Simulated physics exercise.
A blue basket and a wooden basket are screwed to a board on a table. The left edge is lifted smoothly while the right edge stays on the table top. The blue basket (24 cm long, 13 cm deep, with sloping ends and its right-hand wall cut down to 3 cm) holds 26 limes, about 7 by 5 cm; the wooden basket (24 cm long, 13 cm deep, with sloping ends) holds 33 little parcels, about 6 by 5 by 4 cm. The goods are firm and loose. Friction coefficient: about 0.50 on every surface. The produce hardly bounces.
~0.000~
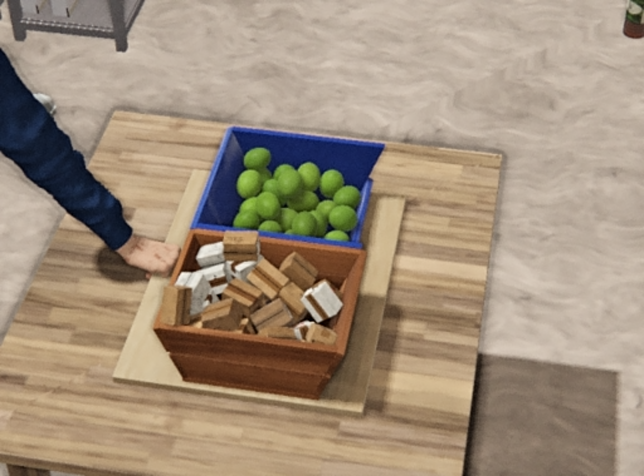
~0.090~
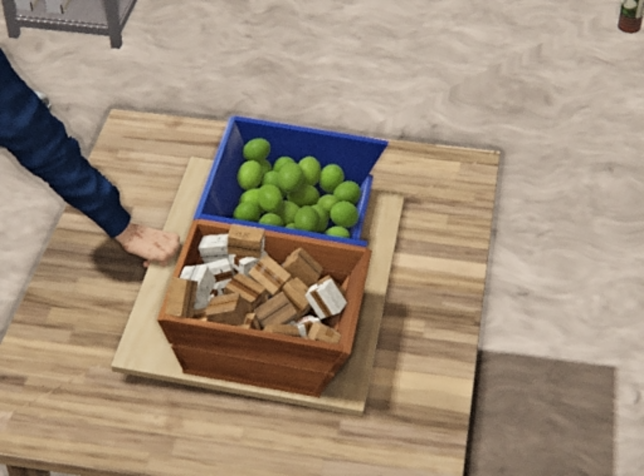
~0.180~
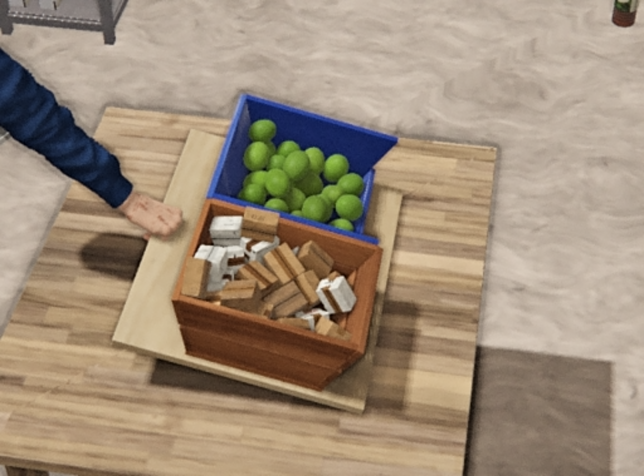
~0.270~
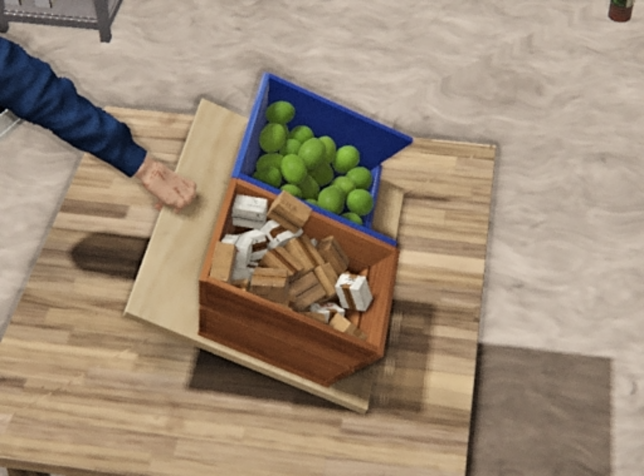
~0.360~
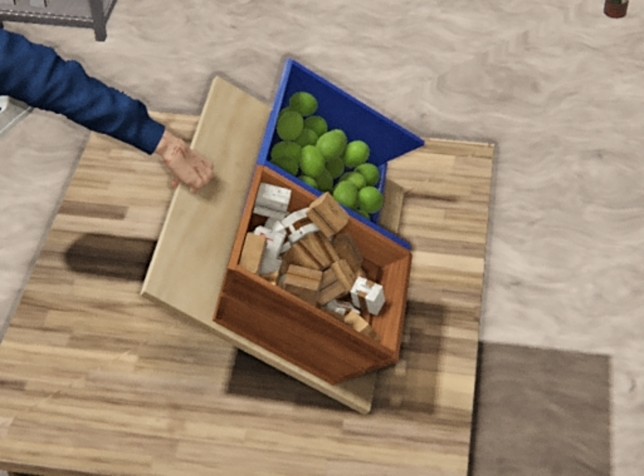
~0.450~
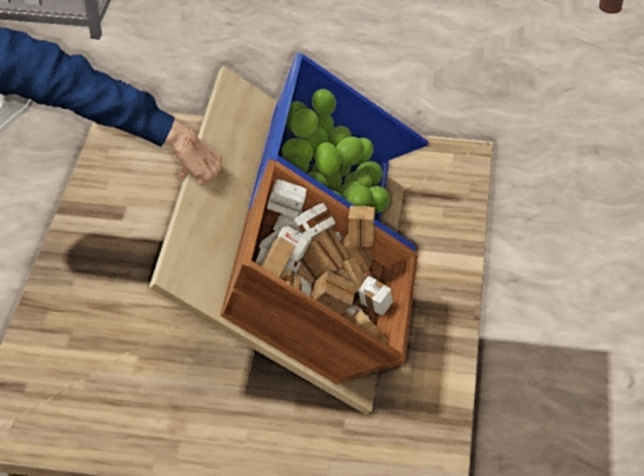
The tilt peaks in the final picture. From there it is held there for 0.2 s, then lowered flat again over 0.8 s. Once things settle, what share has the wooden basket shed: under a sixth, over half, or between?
The wooden basket loses fewer than one in six of its little parcels.
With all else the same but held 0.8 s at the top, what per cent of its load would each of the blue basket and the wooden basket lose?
Then blue basket 20, wooden basket 0 per cent.
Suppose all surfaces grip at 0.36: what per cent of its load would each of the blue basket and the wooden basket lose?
In that case blue basket 20, wooden basket 0 per cent.
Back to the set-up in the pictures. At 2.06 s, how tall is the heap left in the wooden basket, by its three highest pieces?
Some 14 cm.
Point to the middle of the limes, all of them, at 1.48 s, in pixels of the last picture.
At about (305, 212).
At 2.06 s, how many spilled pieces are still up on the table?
Some 1 pieces.
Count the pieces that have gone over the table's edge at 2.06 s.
Some 4 pieces.
After 0.71 s, tilt 36°; blue basket 23 in, 3 out and wooden basket 33 in, 0 out.
After 1.03 s, tilt 20°; blue basket 21 in, 5 out and wooden basket 33 in, 0 out.
After 1.48 s, tilt 0°; blue basket 21 in, 5 out and wooden basket 33 in, 0 out.
Outcome (at 2.06 s), blue basket 21 in, 5 out and wooden basket 33 in, 0 out. Asked share, 0 of 33, 0 per cent.
